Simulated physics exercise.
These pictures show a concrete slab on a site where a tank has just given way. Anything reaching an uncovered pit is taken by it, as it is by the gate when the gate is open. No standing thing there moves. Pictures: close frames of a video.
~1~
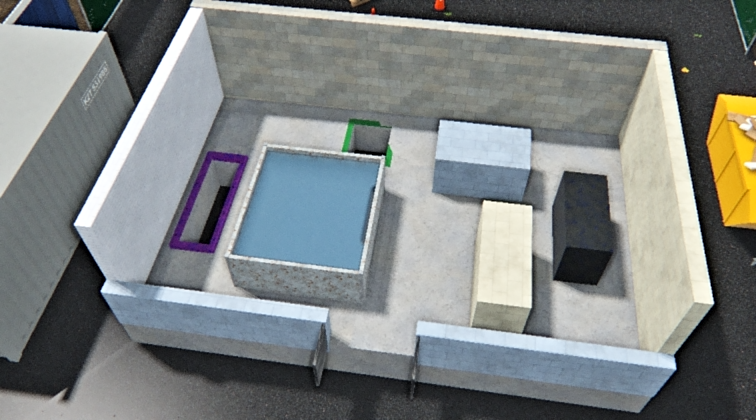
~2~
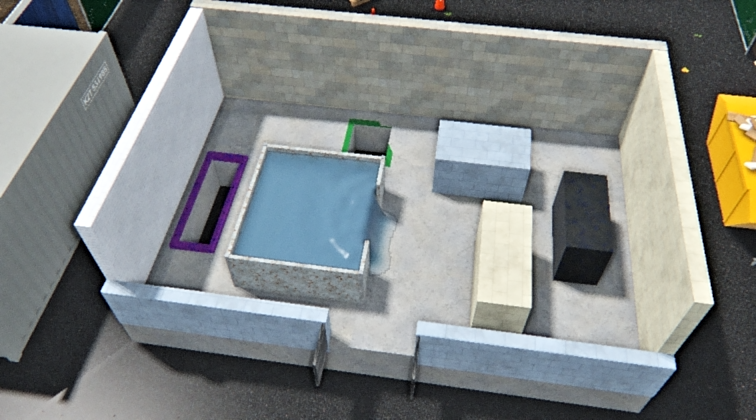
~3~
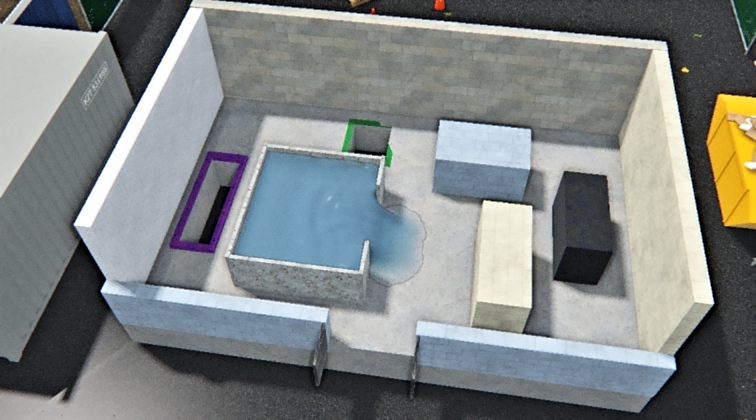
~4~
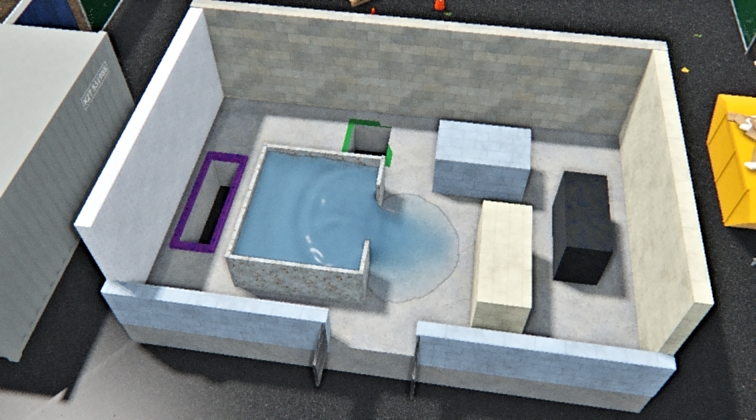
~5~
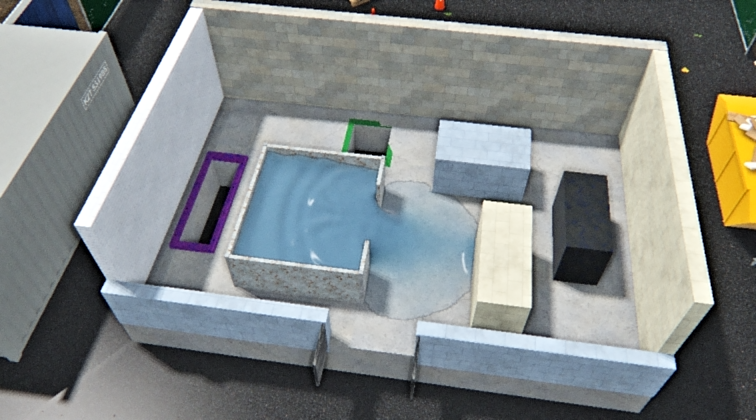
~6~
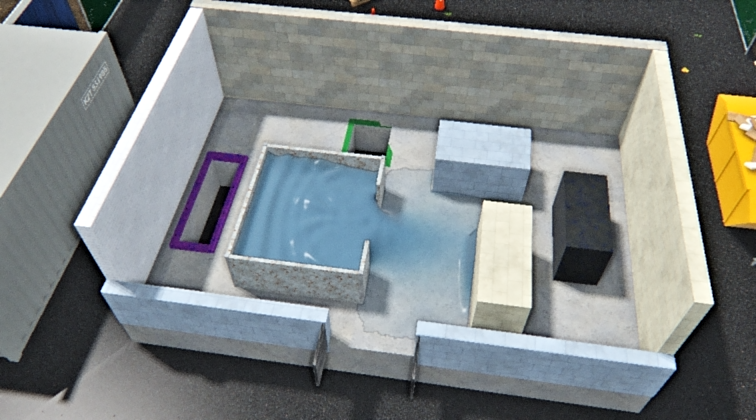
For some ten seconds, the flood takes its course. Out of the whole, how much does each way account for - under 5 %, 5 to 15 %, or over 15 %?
By the end, the gate accounts for 5 to 15 %; the purple pit accounts for under 5 %; the green pit accounts for 5 to 15 %.
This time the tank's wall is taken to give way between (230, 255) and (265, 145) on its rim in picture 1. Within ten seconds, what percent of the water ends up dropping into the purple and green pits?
In percent: Purple 55, green 8.
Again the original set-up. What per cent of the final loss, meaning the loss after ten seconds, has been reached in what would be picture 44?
Close to 40 per cent, I'd say.
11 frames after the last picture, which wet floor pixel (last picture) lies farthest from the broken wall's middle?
The farthest wet point should be near (614, 135).
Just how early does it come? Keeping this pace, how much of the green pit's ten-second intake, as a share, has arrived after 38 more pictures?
I'd say some 20 per cent.
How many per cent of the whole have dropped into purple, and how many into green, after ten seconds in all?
0 in a hundred, then 12 in a hundred.
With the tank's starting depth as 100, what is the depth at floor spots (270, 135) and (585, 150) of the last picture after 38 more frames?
In order: About 0 and 16 percent.
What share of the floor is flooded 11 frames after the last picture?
45 %.
A moment on, water covers 25 % of the floor; the gate 0 %, the purple pit 0 %, the green pit 0 %.
Next, water covers 45 % of the floor; the gate 1 %, the purple pit 0 %, the green pit 0 %.
Then, water covers 65 % of the floor; the gate 3 %, the purple pit 0 %, the green pit 0 %.
Later, water covers 80 % of the floor; the gate 6 %, the purple pit 0 %, the green pit 2 %.
In the end, water covers 95 % of the floor; the gate 10 %, the purple pit 1 %, the green pit 11 %.
